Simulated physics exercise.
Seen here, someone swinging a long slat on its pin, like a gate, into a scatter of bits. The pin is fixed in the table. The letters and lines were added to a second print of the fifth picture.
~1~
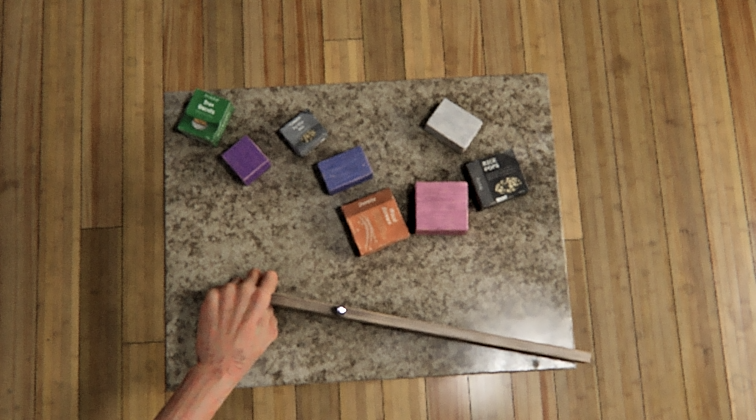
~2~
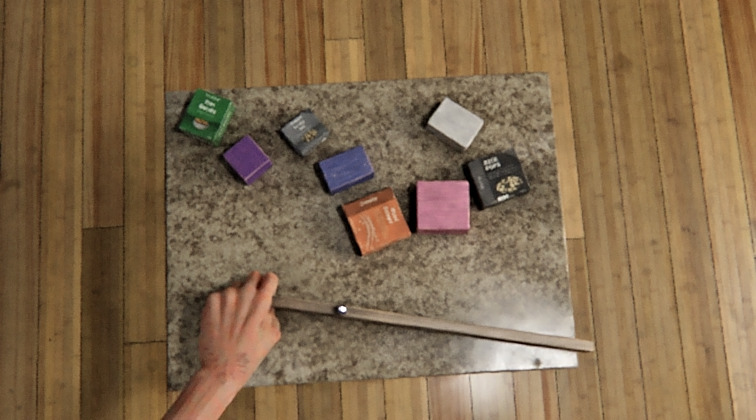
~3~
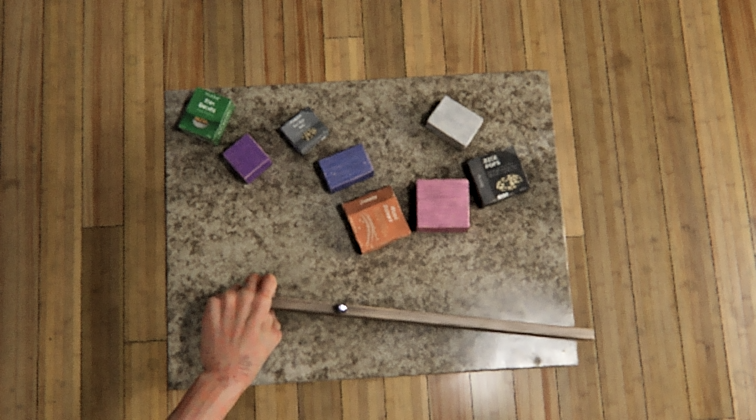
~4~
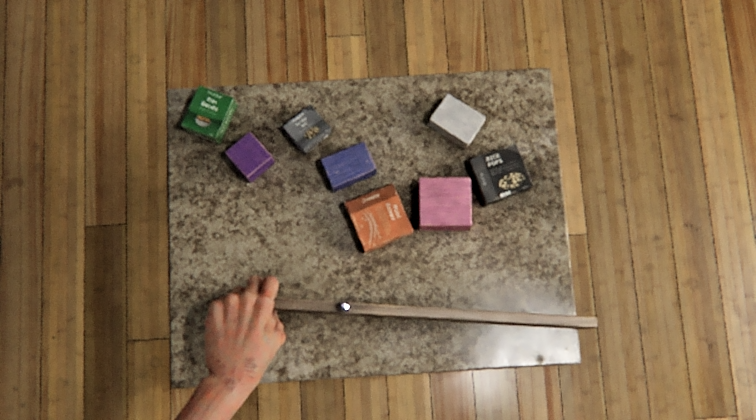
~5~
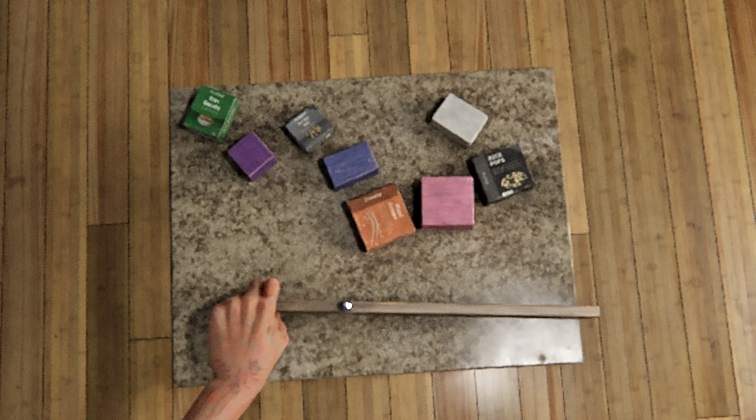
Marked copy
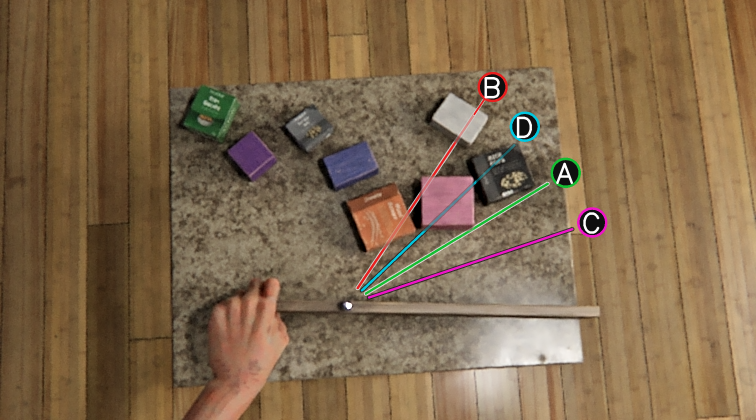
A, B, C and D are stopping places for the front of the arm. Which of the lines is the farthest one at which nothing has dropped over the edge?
Line B.
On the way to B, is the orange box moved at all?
By then, yes.
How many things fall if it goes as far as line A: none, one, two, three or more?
In all, none.
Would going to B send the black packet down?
No.
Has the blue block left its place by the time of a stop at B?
By then, yes.
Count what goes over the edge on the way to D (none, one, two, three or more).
The count is none.
On the marked copy, A at (458, 238); B at (417, 200); C at (471, 263); D at (439, 216).
Following B. Soon after the start, arm (470, 261); green packet (212, 114); grey packet (310, 129).
Later, arm (444, 222); white block (454, 113); black packet (479, 155).
In the end, arm (419, 200); white block (406, 86); black packet (435, 129); nothing has fallen.
As for the rest, A is safe but short; C is safe but short; D is safe but short.
